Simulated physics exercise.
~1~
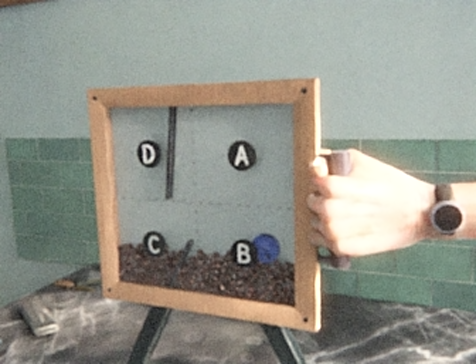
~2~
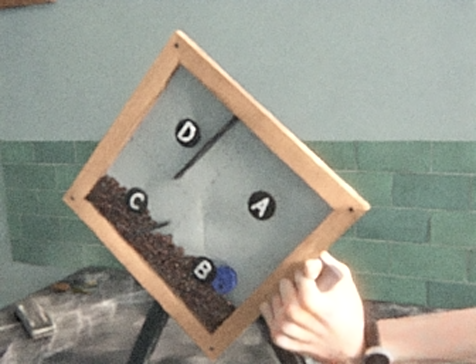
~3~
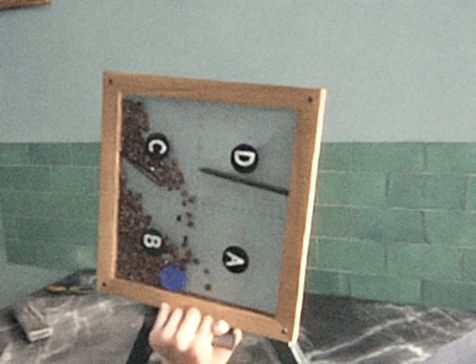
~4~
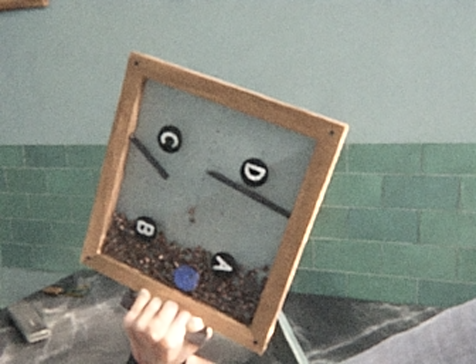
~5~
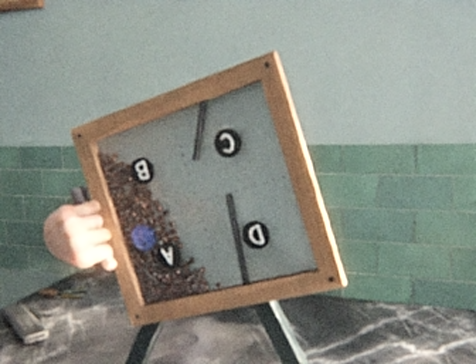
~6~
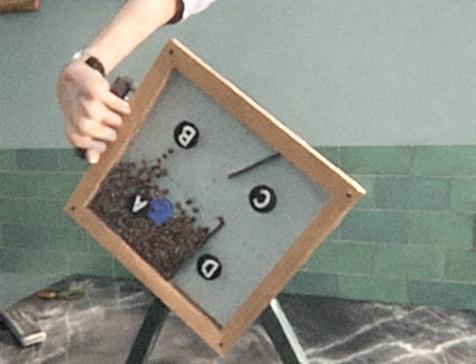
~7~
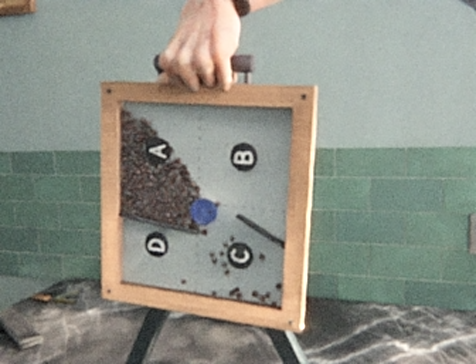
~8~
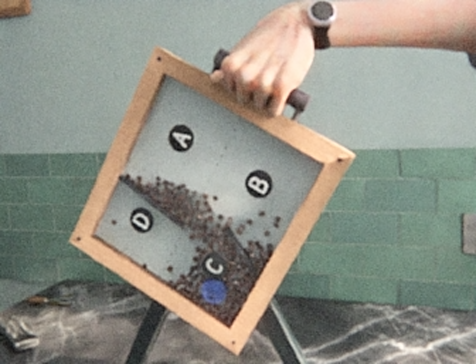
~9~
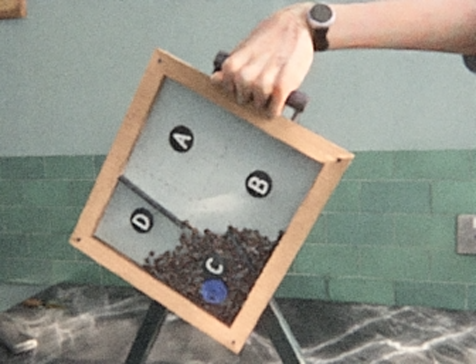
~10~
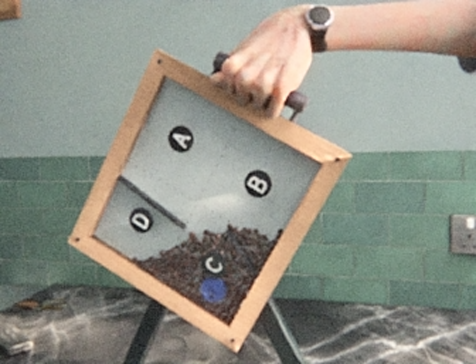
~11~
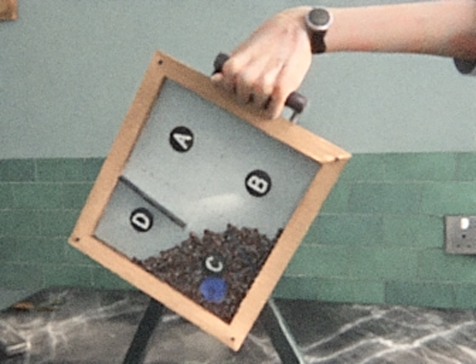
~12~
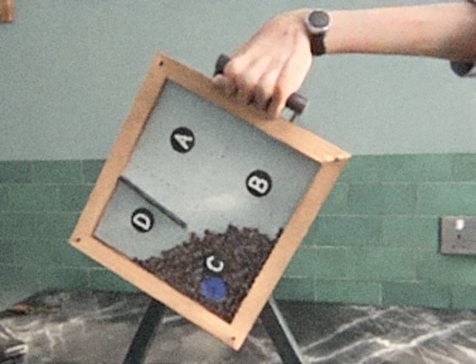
On a marbled table, a hand turning a wooden-framed case clockwise, dark beads and a blue disc tumbling, settling around C.
